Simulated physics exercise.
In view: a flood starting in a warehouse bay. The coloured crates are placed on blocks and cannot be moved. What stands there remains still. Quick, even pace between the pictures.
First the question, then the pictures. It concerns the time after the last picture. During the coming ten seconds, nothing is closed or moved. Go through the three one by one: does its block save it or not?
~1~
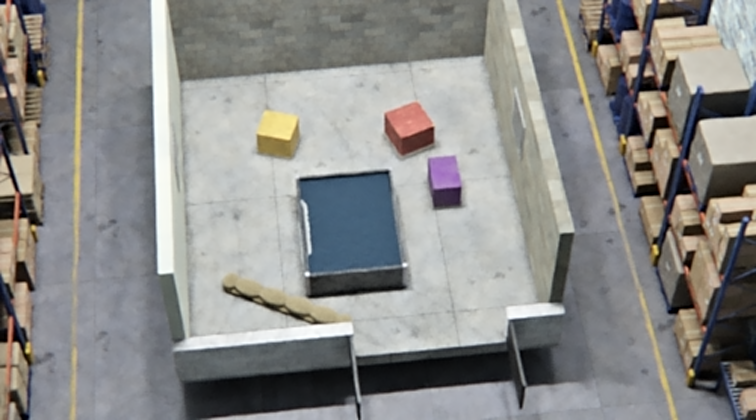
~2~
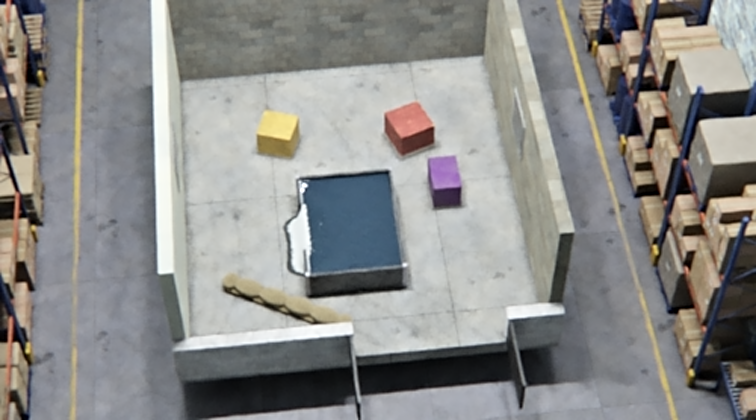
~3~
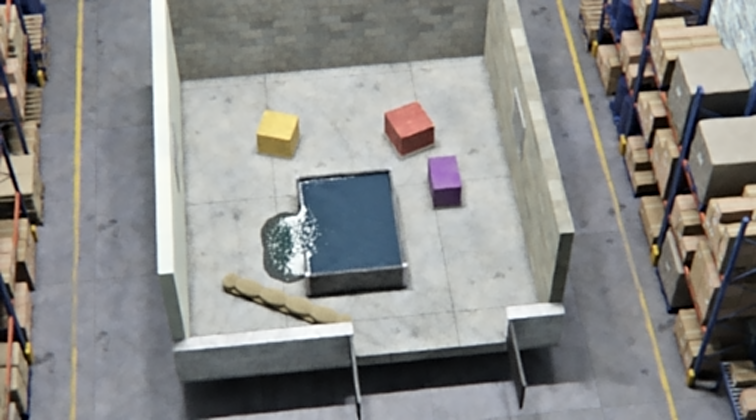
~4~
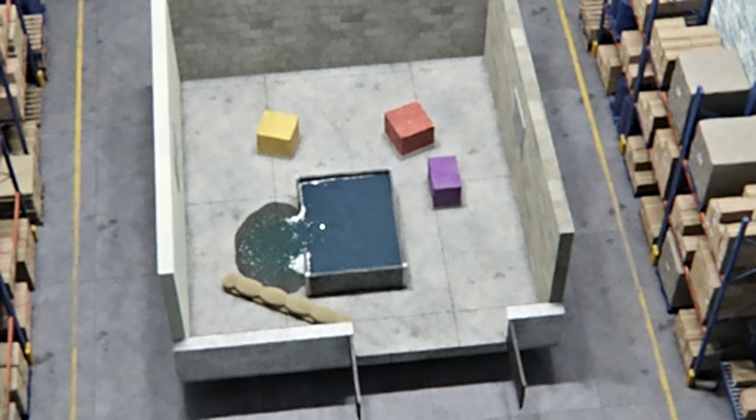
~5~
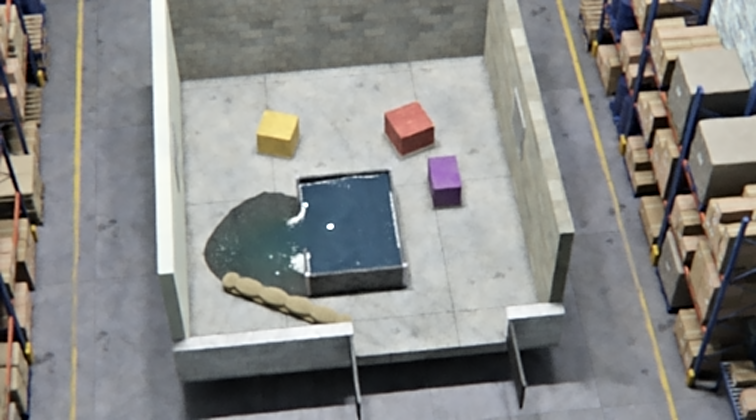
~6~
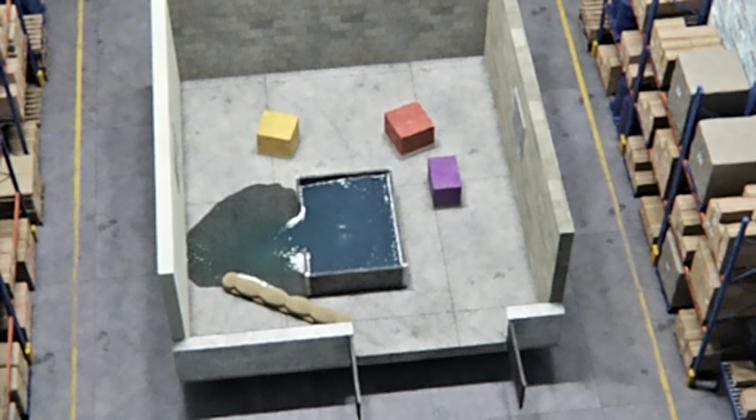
At the end, the red crate is missed by the water this time; the purple crate is missed by the water this time; the yellow crate is not missed by the water this time.
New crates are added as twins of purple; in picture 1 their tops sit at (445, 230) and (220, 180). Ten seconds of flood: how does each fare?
Crate one avoids the flood; crate two is touched by the flood.
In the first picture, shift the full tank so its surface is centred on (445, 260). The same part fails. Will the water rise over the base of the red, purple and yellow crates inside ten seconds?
Taking each in turn, the red one is left untouched, the purple one is left untouched and the yellow one gets flooded.
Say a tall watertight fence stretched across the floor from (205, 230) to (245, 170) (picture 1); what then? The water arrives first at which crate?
The crate marked yellow.
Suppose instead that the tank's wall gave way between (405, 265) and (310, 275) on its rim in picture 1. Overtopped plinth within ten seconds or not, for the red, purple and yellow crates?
Going through them, the red crate is never reached, the purple crate is never reached and the yellow crate is never reached.
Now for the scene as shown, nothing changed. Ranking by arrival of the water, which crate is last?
Should be the purple one.
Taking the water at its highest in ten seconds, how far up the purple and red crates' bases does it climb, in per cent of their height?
Roughly 60 percent, then 60 percent.
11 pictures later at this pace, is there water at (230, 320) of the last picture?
That point would be inundated.
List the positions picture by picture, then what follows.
In the first frame, the open tank at (350, 223) is whole and still.
In the second frame, water pours out at (305, 240) and has run to (300, 272).
In the third frame, the front is at (270, 270), out from the gap at (305, 241).
In the fourth frame, water pours out at (305, 240) and has run to (240, 264).
In the fifth frame, the front is at (210, 259), out from the gap at (305, 240).
In the sixth frame, water pours out at (305, 239) and has run to (188, 272).
A moment on, water covers 15 % of the floor; the red crate not reached, the purple crate not reached, the yellow crate not reached.
Next, water covers 25 % of the floor; the red crate not reached, the purple crate not reached, the yellow crate water round its plinth.
Then, water covers 40 % of the floor; the red crate not reached, the purple crate not reached, the yellow crate water round its plinth.
Later, water covers 65 % of the floor; the red crate water round its plinth, the purple crate not reached, the yellow crate water round its plinth.
In the end, water covers 90 % of the floor; the red crate stayed above the water, the purple crate stayed above the water, the yellow crate was topped.
